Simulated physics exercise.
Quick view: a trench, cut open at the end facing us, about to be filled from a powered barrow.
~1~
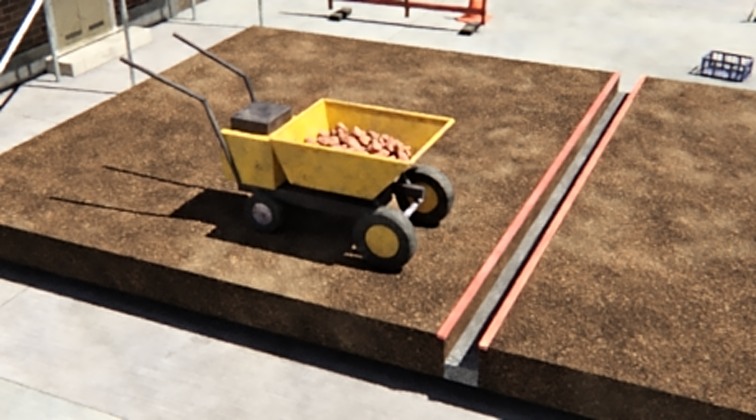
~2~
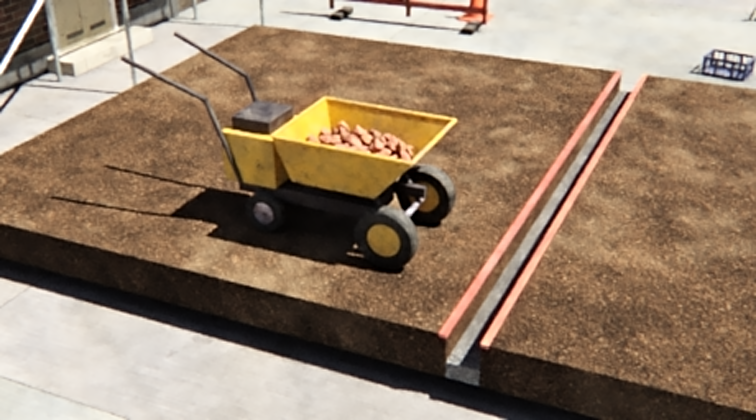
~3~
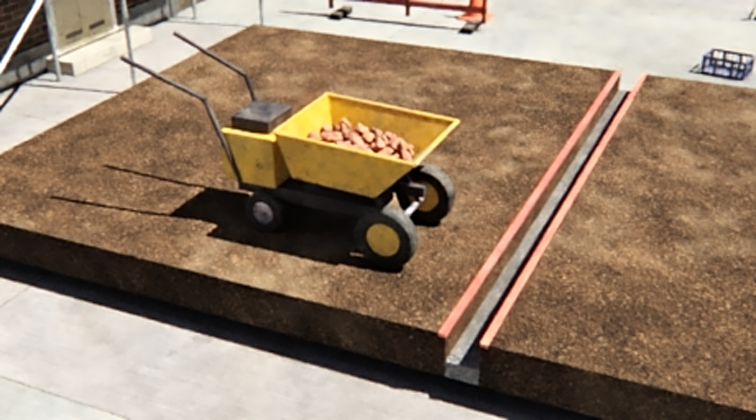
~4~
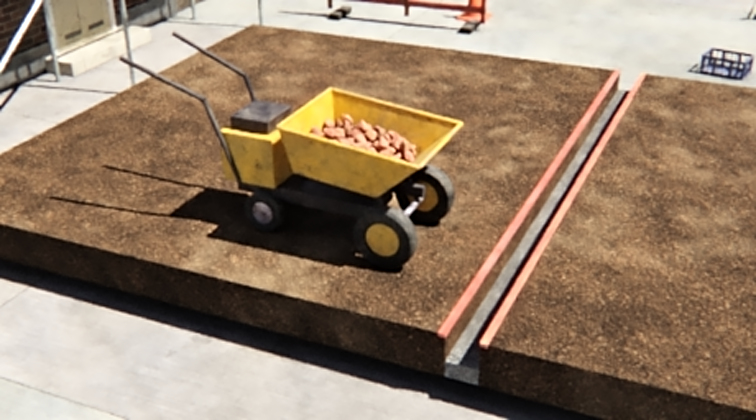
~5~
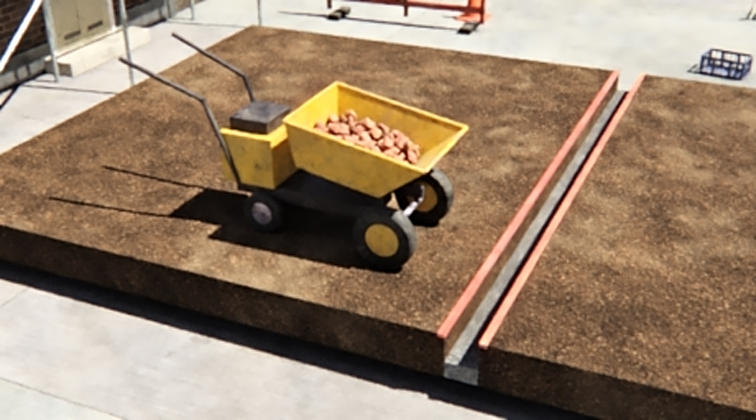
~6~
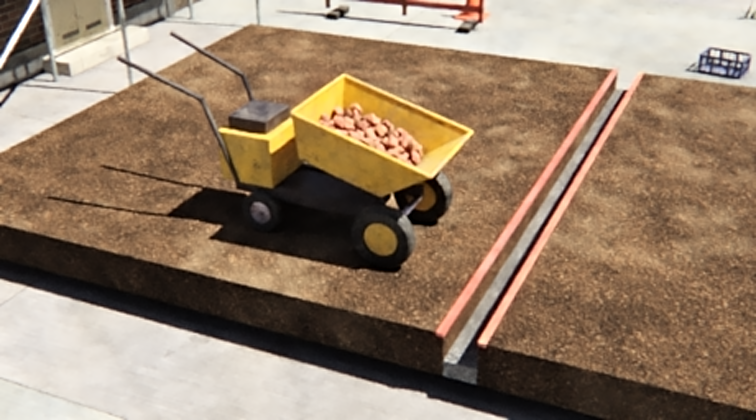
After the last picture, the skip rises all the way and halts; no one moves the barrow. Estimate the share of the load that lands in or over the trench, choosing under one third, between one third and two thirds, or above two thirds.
The share is above two thirds.
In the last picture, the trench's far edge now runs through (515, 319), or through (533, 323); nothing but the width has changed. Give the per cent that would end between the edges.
I'd put it near 100 in a hundred, then near 100 in a hundred.
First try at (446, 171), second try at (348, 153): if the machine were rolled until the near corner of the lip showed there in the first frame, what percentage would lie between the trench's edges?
Roughly 0 and 20 percent respectively.
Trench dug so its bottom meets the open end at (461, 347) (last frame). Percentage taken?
It comes out near 50 percent.
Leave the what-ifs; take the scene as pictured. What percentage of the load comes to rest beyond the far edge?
Estimate: Some 15 percent.
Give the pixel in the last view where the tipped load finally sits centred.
I'd place the middle at about (510, 267).
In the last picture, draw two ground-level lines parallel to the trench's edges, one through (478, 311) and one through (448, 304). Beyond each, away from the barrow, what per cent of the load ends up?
Estimate, first then second: 50 %, 90 %.
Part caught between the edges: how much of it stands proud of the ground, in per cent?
25 per cent or thereabouts.
Shortly afterwards, skip tipped steeply; the whole lot in the skip.
Next, skip tipped right over; the bulk in the skip; near a quarter in or heaped over the trench; only a few beyond it.
Some moments later, skip tipped right over; a little in the skip; only a few short of the trench; the bulk in or heaped over the trench; a little beyond it.
In the end, skip tipped right over; a little in the skip; only a few short of the trench; the bulk in or heaped over the trench; a little beyond it.
